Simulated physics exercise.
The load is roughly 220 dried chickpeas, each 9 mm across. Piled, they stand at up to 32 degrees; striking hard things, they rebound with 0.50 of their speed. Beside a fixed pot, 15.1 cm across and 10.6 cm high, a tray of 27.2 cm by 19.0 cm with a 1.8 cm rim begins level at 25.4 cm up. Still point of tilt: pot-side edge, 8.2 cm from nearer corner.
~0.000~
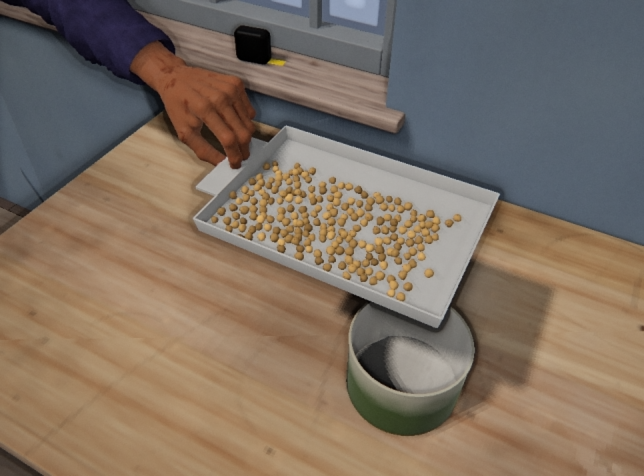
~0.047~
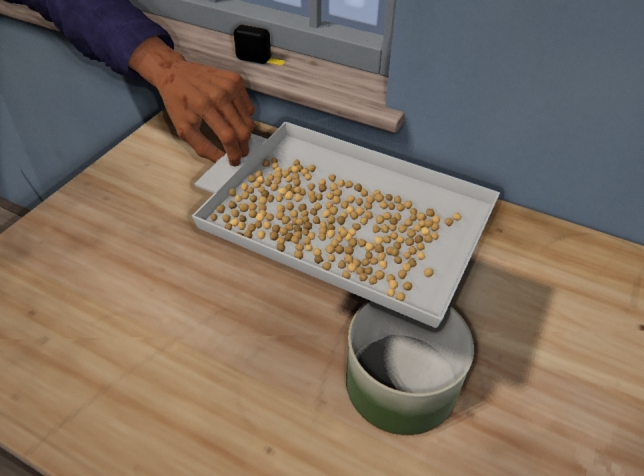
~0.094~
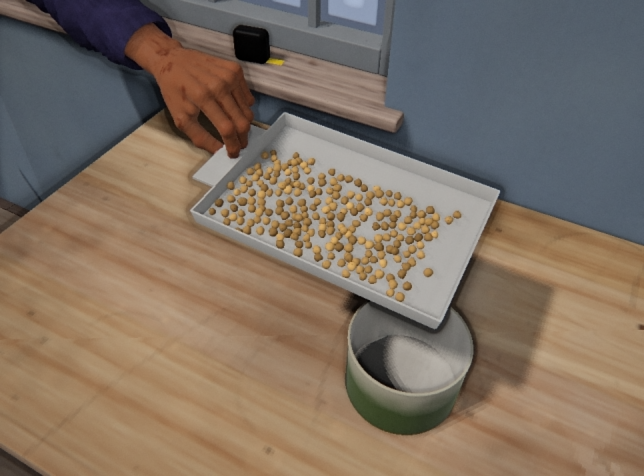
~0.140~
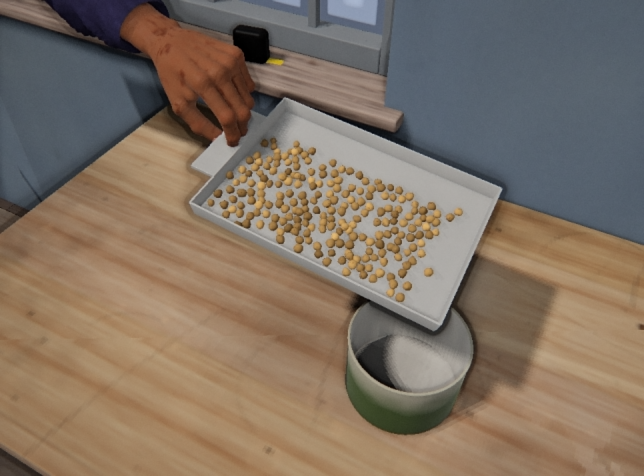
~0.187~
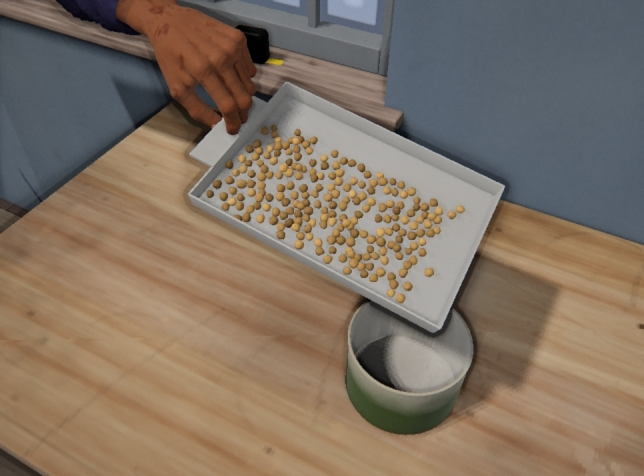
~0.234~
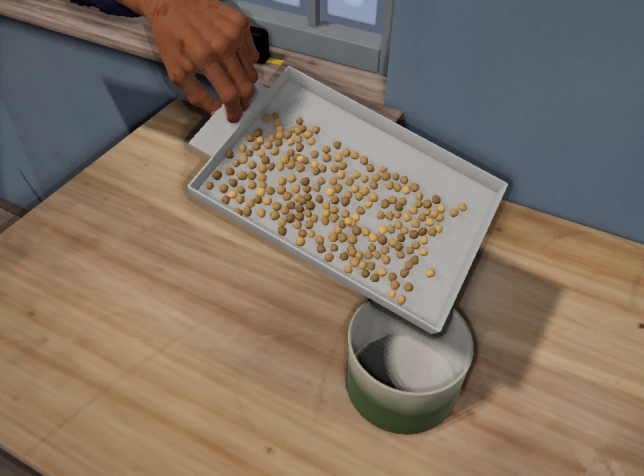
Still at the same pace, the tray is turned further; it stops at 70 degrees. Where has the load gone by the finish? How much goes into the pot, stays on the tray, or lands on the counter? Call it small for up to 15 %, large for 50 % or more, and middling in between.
Pot - small, tray - large, counter - middling.
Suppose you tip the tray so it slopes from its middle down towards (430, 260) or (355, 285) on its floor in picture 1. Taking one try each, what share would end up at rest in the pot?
Around 0 % for the first direction, around 0 % for the second.
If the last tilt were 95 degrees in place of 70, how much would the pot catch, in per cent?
Estimated share: About 15 %.
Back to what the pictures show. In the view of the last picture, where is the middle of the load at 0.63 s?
Approximately (400, 261) in the final picture.
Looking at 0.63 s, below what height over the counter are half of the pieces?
Around 30 cm up.
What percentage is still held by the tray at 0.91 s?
Of the load, some 90 percent.
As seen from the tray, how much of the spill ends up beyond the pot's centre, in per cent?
That works out to about 90 percent.
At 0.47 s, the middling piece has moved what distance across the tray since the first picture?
Displacement on the tray: About 5 cm.
Then, at 0.47 s, tilt 45 degrees; the tray holds 100 %, the pot 0 %.
After 0.63 s, tilt 62 degrees; the tray holds 100 %, the pot 0 %.
Then, at 0.91 s, tilt 70 degrees; the tray holds 90 %, the pot 0 %.
By 2.5 s all is still; pot 0 %, tray 75 %, counter 25 %.
